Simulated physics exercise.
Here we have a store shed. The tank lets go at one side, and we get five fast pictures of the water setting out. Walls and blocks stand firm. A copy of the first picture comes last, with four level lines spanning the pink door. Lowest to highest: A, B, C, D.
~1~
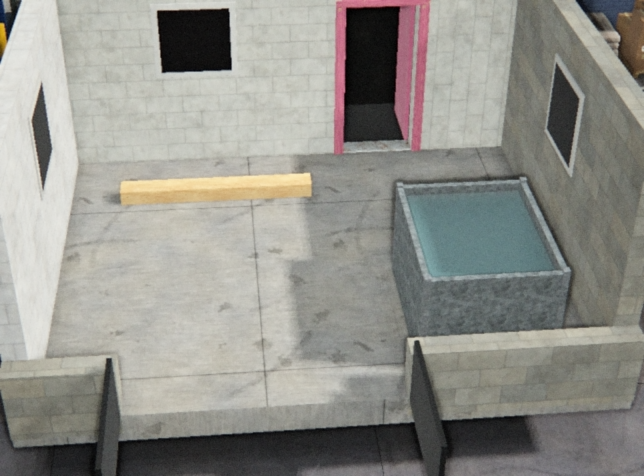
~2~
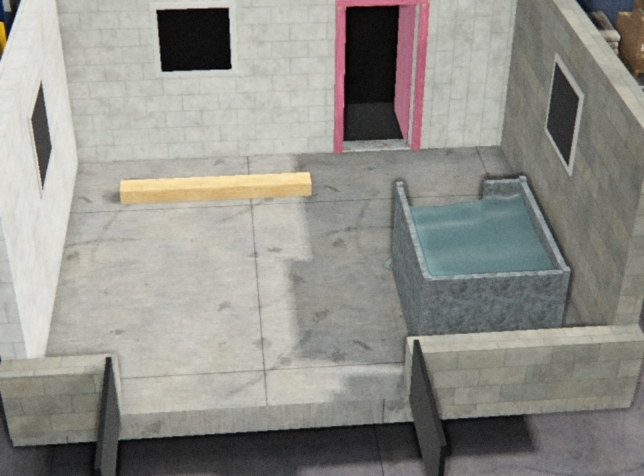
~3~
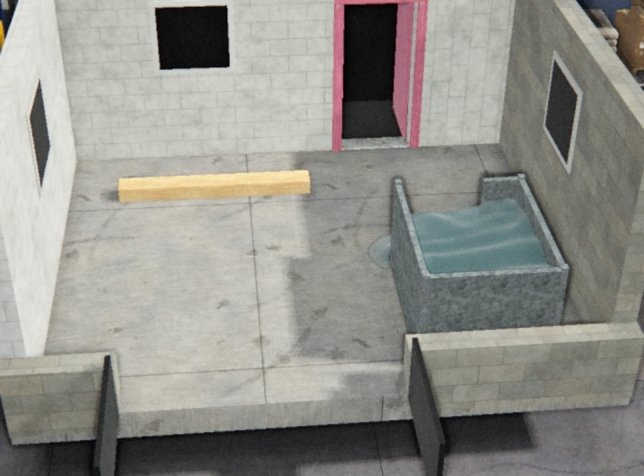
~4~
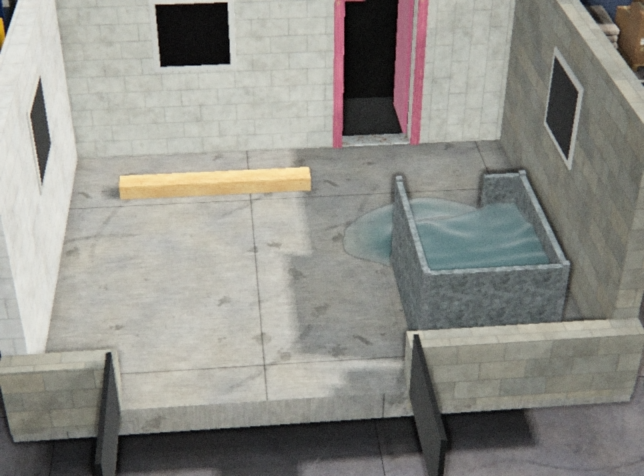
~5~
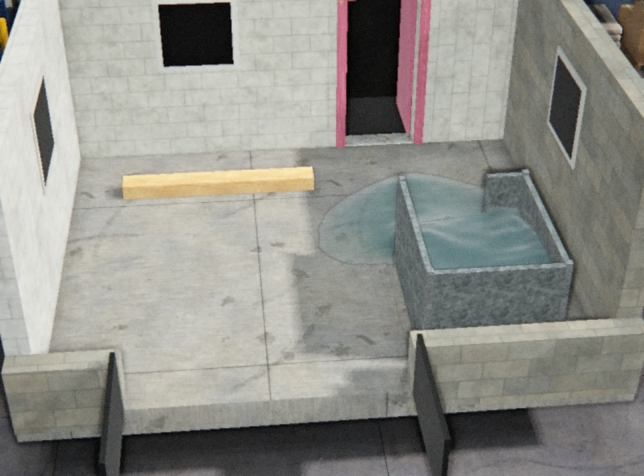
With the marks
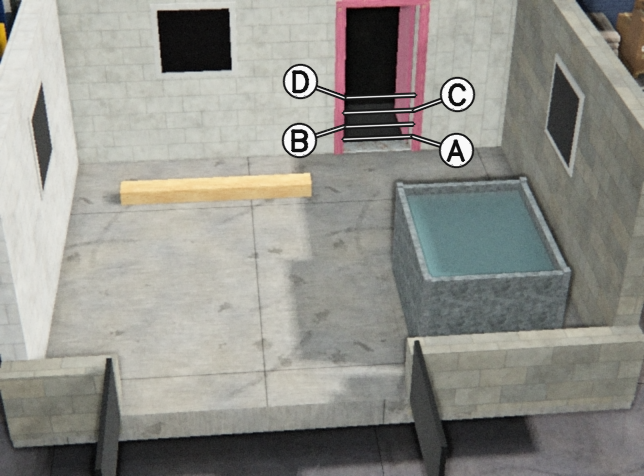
A grey tank of blue-green water stands at the right of a roofless, block-walled store shed, seen from above its open front. A pale yellow beam lies towards the back left, near a pink-framed doorway, while dark gates stand open in front. The tank's far side opens and rippling water pours out behind it, spreading leftward in a widening sheet across the grey floor, as the view shifts very slightly.
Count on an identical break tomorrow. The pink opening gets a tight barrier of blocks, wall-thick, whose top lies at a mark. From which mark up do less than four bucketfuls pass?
B will do.
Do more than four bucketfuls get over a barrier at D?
No, that is safe.
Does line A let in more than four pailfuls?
Yes, it does.
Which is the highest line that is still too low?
The answer is A.
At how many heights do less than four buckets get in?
Three.
On the marked copy, A at (378, 137); B at (378, 125); C at (379, 111); D at (379, 96); from the bottom up A, B, C, D.
If A is chosen, some 20 bucketfuls get in.
If B is chosen, a bucket or two gets in.
If C is chosen, nothing gets over.
If D is chosen, nothing gets over.
